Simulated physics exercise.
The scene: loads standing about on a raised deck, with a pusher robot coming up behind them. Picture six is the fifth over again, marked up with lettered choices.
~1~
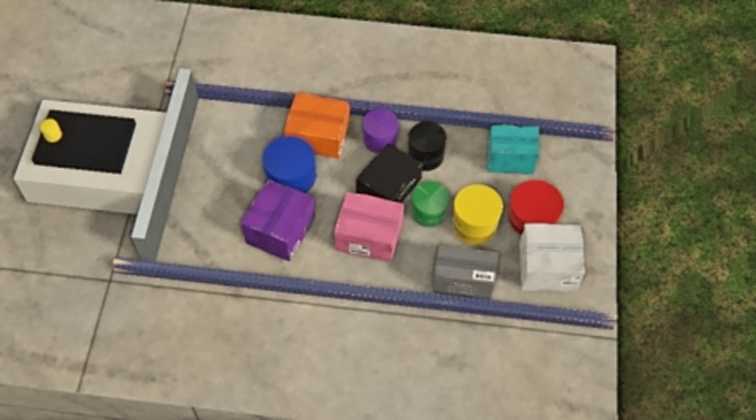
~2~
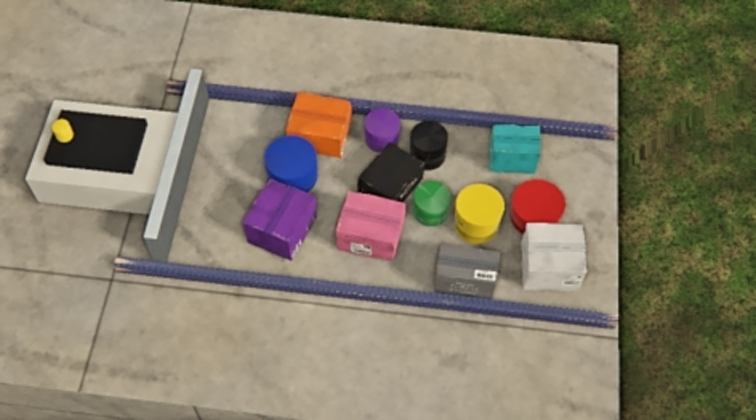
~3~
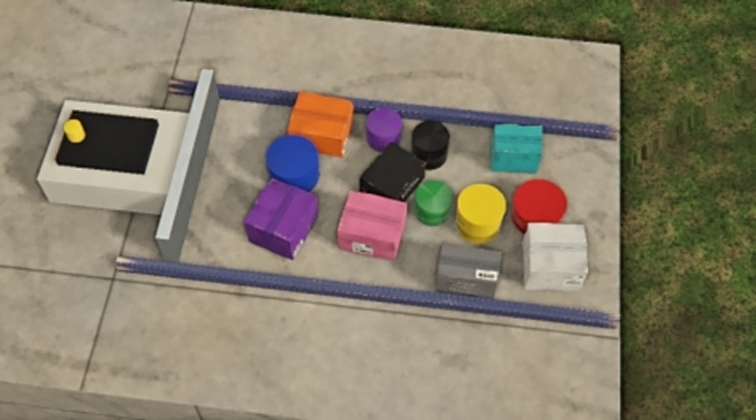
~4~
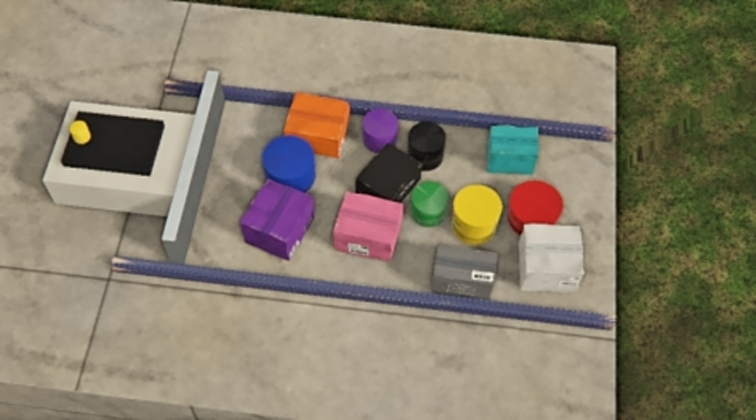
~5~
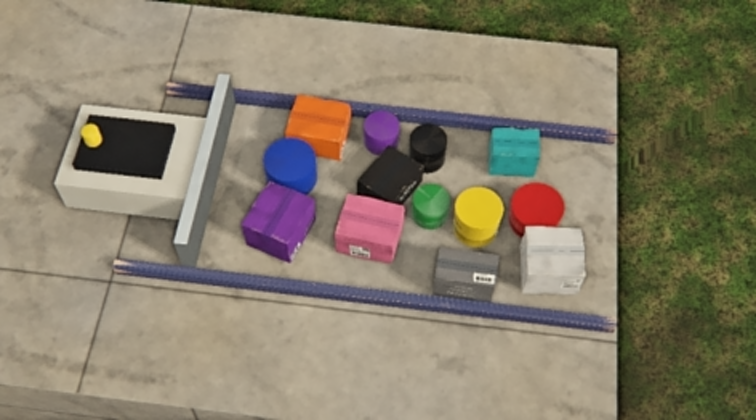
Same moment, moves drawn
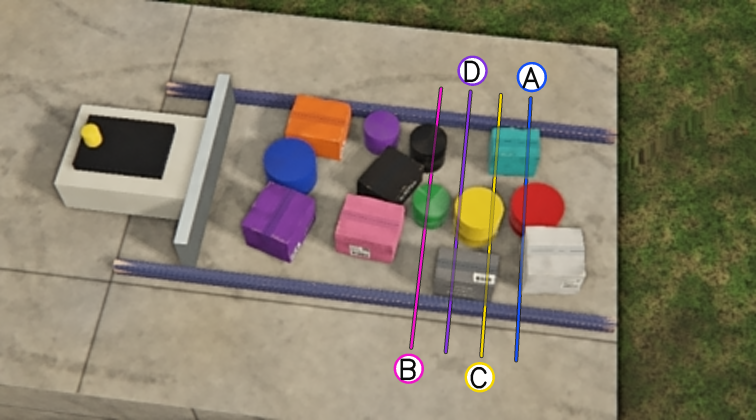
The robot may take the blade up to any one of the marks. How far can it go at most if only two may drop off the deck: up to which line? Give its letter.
At D, and not beyond.
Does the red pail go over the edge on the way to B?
No.
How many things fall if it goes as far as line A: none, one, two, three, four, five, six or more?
In all, six or more.
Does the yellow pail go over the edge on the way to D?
No.
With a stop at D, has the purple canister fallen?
No.
On the marked copy, A at (524, 219); B at (427, 208); C at (492, 215); D at (459, 212).
Following D. Soon after the start, robot (223, 157); purple canister (388, 134); orange box (343, 128).
Later, robot (314, 167); white parcel (582, 263); red pail (551, 212).
In the end, robot (384, 175); white parcel over the edge; red pail over the edge; two fallen.
As for the rest, A drops seven; B is within the limit but short; C drops five.
